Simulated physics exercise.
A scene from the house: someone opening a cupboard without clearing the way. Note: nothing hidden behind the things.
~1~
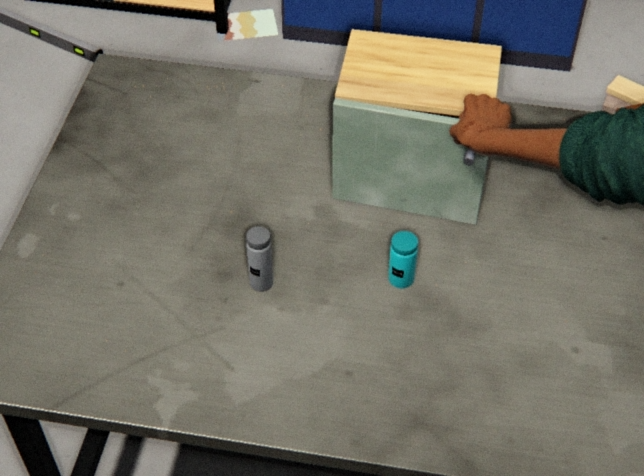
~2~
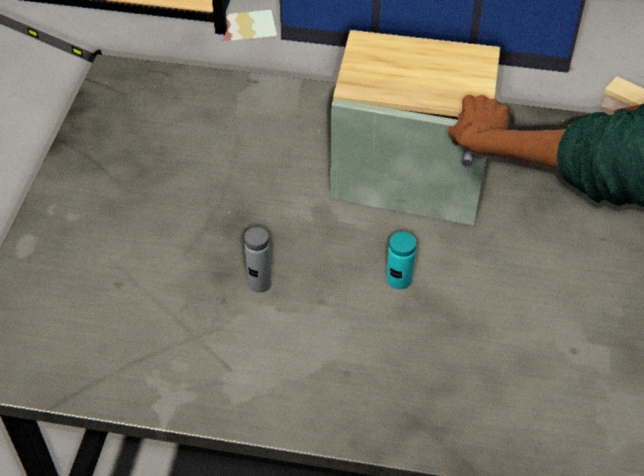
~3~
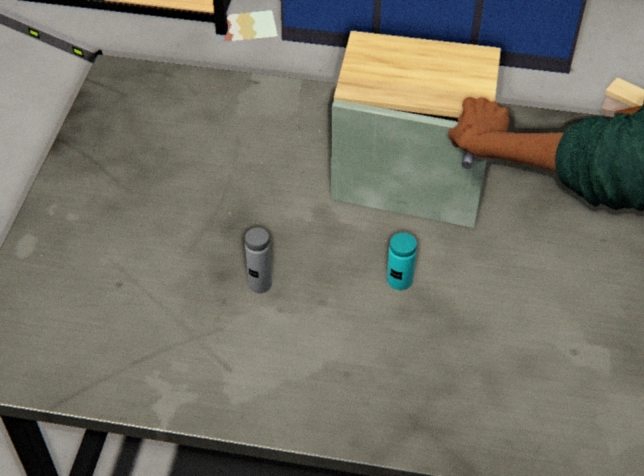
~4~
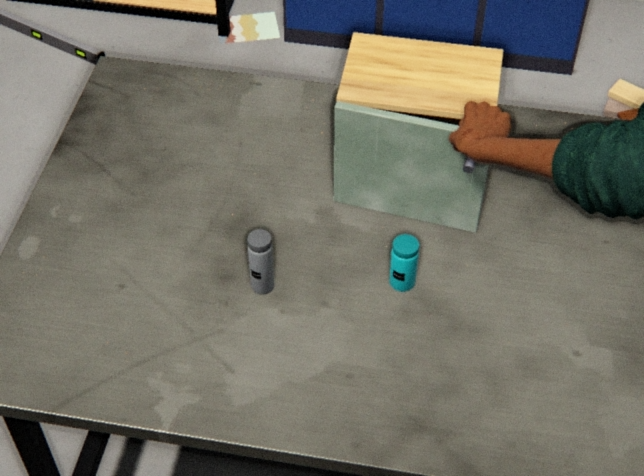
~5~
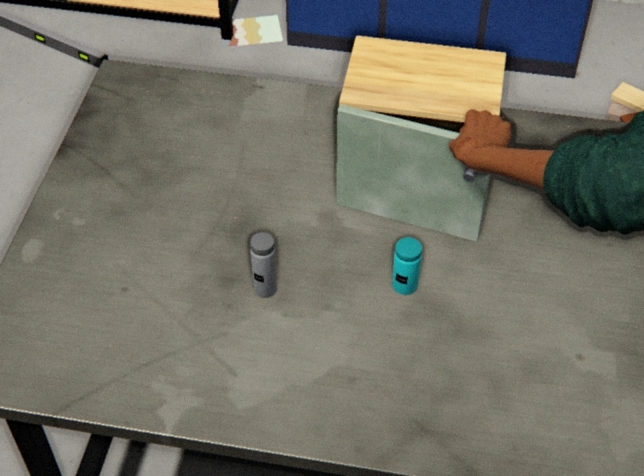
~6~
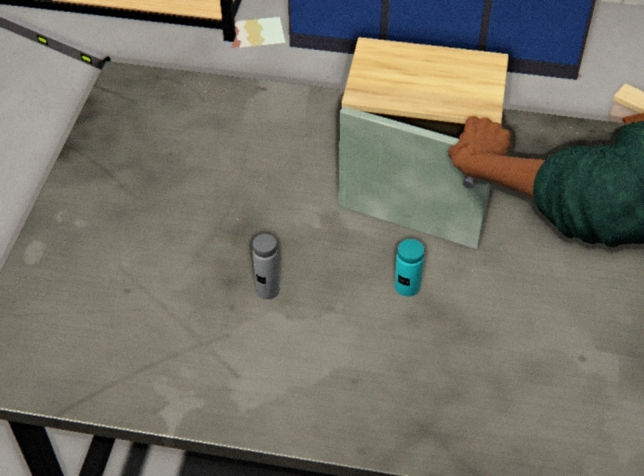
The video shows a grey shaker and a turquoise shaker standing on a grey table in front of a small wooden-topped cupboard, while a hand in a dark green sleeve slowly pulls its pale green door slightly open.
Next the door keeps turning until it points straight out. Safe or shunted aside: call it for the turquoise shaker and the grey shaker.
Turquoise shaker - shunted aside; grey shaker - safe.
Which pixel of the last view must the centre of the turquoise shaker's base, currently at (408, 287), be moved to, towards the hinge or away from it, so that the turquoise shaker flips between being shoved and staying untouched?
In the last view, the boundary sits at approximately (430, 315).
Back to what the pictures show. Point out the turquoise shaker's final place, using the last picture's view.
(301, 292).
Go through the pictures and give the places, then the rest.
The first picture shows door 4° open; turquoise shaker (403, 260); grey shaker (260, 260); door (407, 168).
The second picture shows door 4° open; grey shaker (258, 260); door (405, 168).
The third picture shows door 5° open; turquoise shaker (402, 262); door (405, 170).
The fourth picture shows door 7° open; grey shaker (261, 262); door (408, 173).
The fifth picture shows door 10° open; turquoise shaker (407, 266); door (409, 179).
The sixth picture shows door 13° open; turquoise shaker (410, 268); grey shaker (266, 267); door (410, 184).
Then, 1.18 s later than the last frame, door 50° open; turquoise shaker shifted about its own width near (392, 278); grey shaker at rest near (266, 267).
Then, 1.80 s later than the last frame, door 70° open; turquoise shaker shifted well along near (350, 291); grey shaker at rest near (266, 267).
Then, 2.28 s later than the last frame, door 85° open; turquoise shaker shifted well along near (313, 292); grey shaker at rest near (266, 267).
When it is over, the turquoise shaker gets knocked, near (300, 292); the grey shaker escapes contact, near (266, 267).
